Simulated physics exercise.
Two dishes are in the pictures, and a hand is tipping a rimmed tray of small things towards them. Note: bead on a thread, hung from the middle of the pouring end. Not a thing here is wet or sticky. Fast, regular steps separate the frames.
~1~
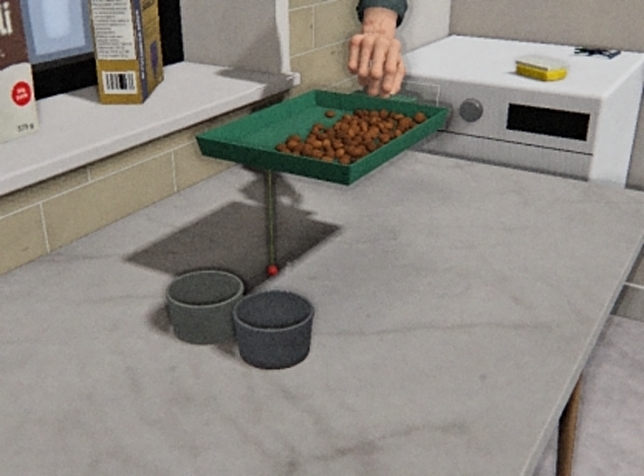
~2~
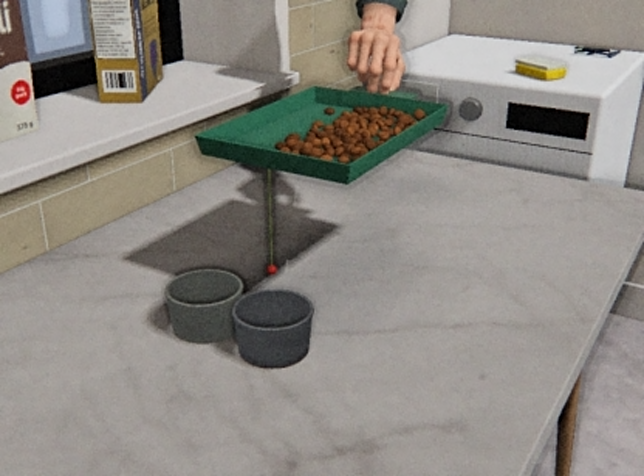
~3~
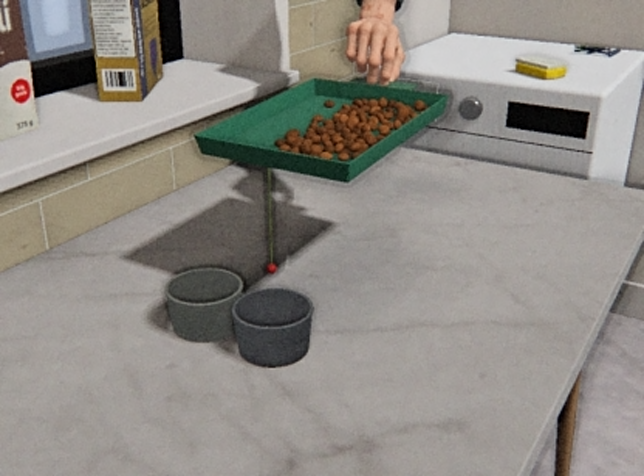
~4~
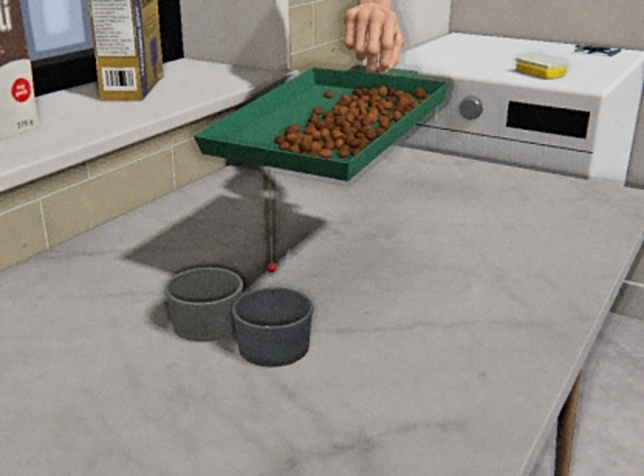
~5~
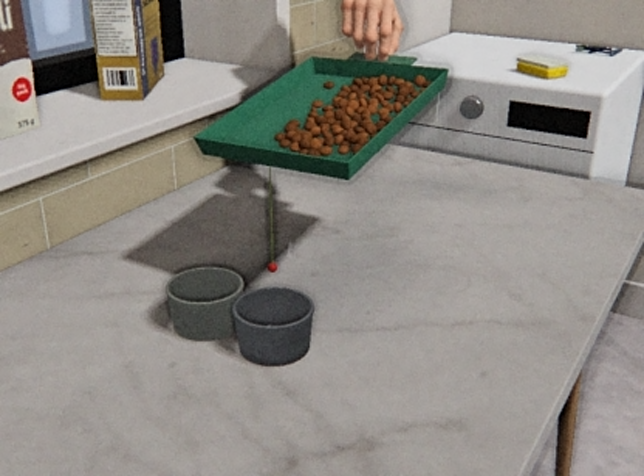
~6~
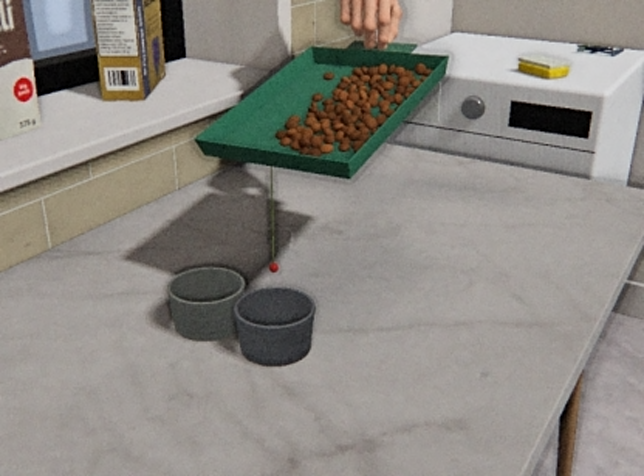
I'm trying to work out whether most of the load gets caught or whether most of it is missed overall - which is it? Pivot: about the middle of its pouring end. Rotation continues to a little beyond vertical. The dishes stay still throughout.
Most of it gets caught.
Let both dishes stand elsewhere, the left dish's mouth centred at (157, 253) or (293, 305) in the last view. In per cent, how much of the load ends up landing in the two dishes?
Close to 30 in a hundred first, close to 10 in a hundred second.
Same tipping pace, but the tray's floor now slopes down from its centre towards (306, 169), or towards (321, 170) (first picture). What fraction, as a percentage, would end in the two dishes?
Respectively 40 and 20 in a hundred.
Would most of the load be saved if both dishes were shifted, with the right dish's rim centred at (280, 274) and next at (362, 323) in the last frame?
Short of half, then Short of half.
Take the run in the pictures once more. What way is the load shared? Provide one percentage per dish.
Around 50 in a hundred in the left dish and around 40 in a hundred in the right dish.
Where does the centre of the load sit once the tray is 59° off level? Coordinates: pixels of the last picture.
Look about (267, 140) in the last picture.
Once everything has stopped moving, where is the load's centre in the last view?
(219, 320).
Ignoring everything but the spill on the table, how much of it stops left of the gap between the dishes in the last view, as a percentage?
It works out at some 90 percent.
Just after the last frame, tray tipped steeply; almost all on the tray; just a few in the air.
A moment on, tray tipped right over; roughly half on the tray; about a tenth in the right dish; roughly a quarter in the left dish; about a tenth outside both; about a tenth in the air.
Further on, tray tipped past a quarter turn; roughly a third in the right dish; roughly half in the left dish; about a tenth outside both.
When it is over, tray tipped past a quarter turn; roughly a third in the right dish; roughly half in the left dish; about a tenth outside both.
